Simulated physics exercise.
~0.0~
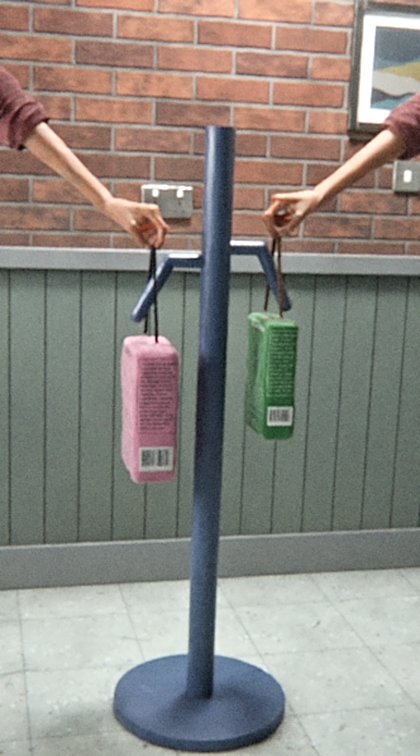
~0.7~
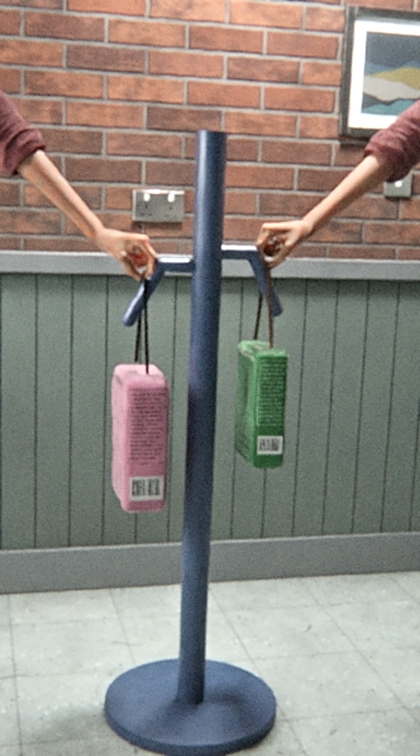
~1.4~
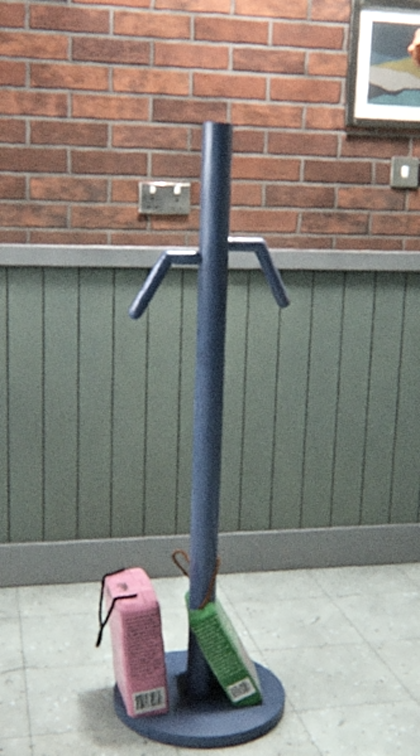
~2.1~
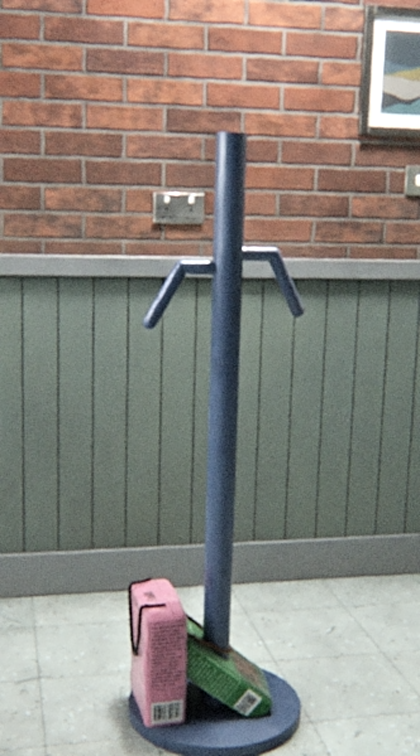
The video shows two hands lowering a pink sack and a green bag by their loops at the downward-sloping pegs of a blue coat stand. Once the hands are gone, both have dropped to the base, the pink one upright and the green one leaning, where they remain.
